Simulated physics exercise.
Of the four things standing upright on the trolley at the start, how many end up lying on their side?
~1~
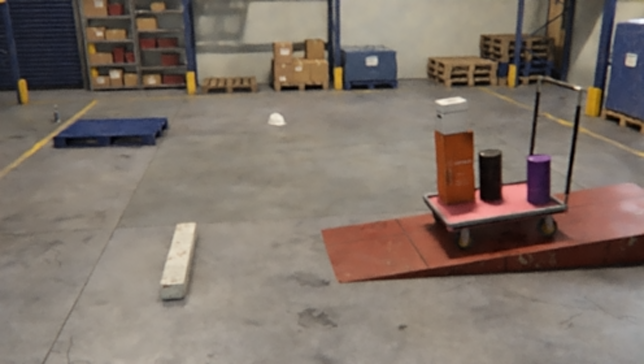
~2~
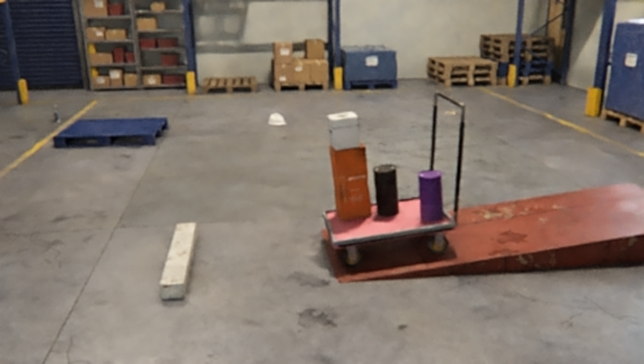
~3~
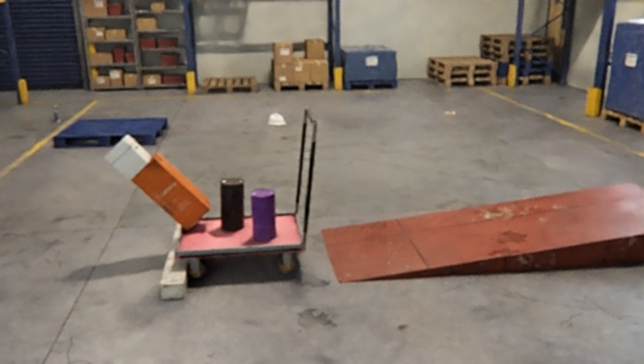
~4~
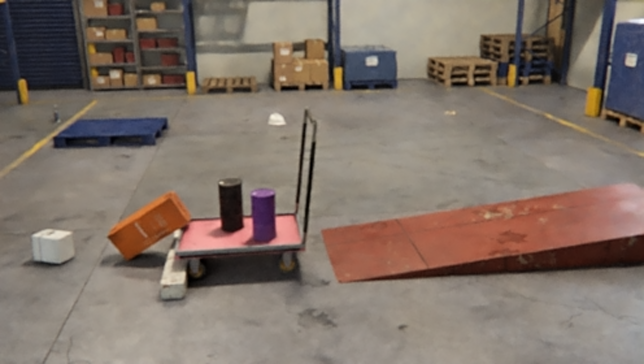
Two of them end up on their side, the orange box and the white box.
